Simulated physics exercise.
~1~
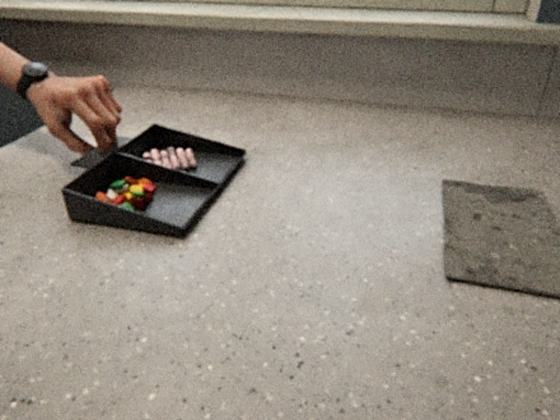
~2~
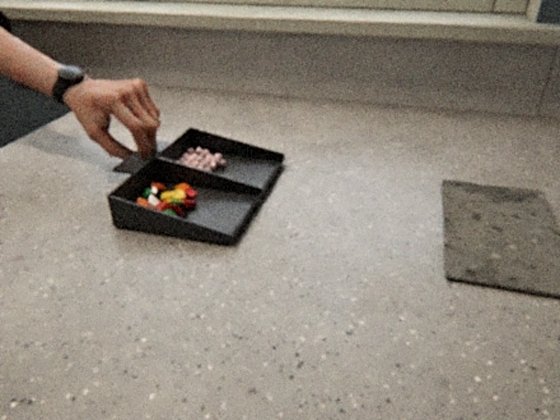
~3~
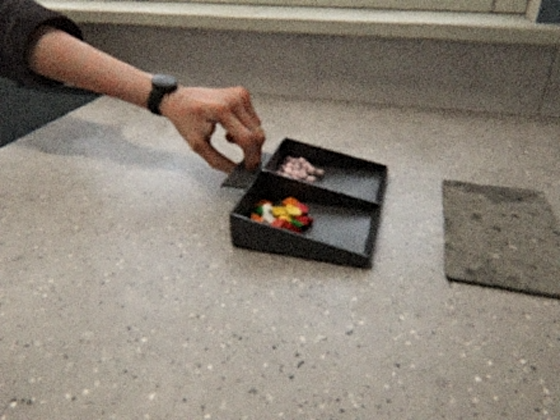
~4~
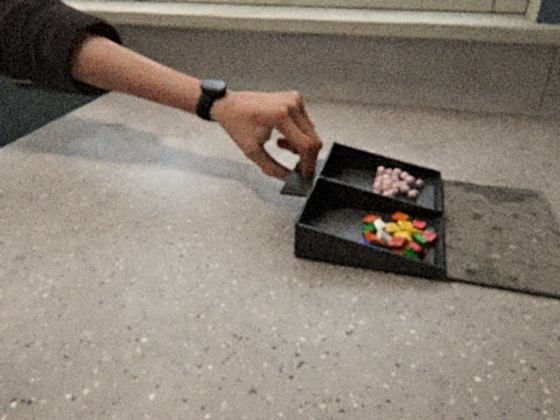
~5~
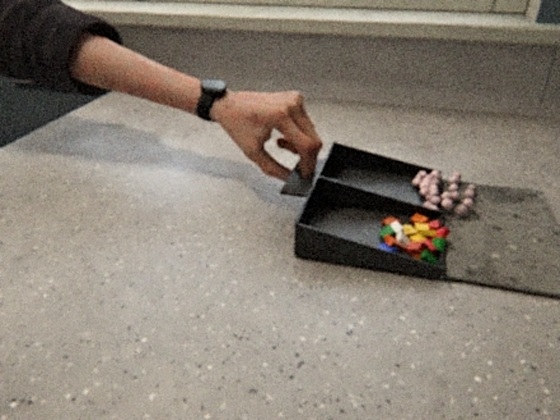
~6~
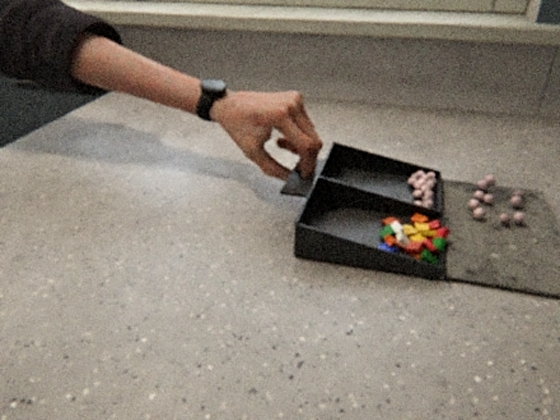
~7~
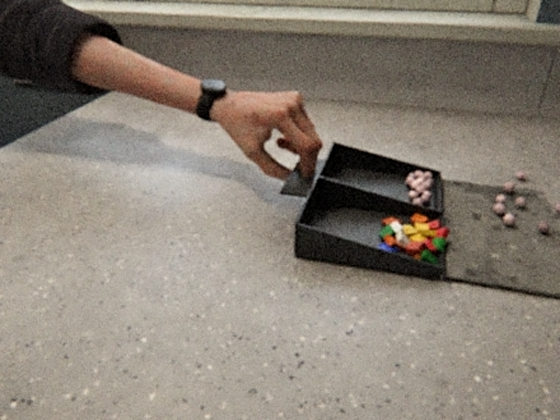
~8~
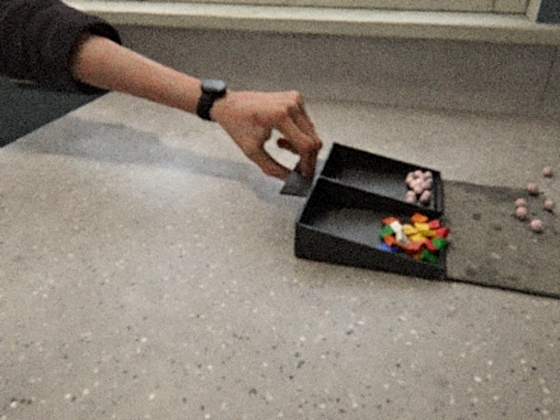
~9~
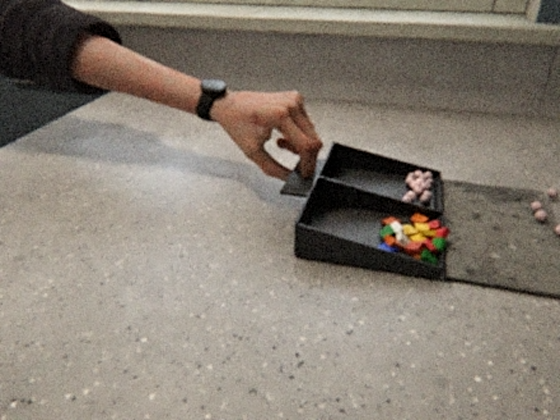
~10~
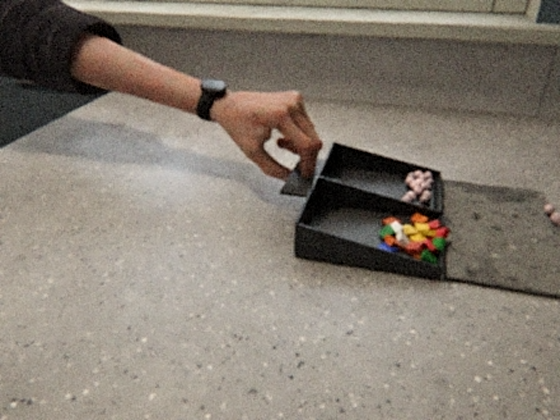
A hand slid a black divided tray rightward across a speckled counter until it stopped at a flat grey slab, and the colourful pieces bunched near the front rim while some pink balls spilled over and rolled away across the slab.
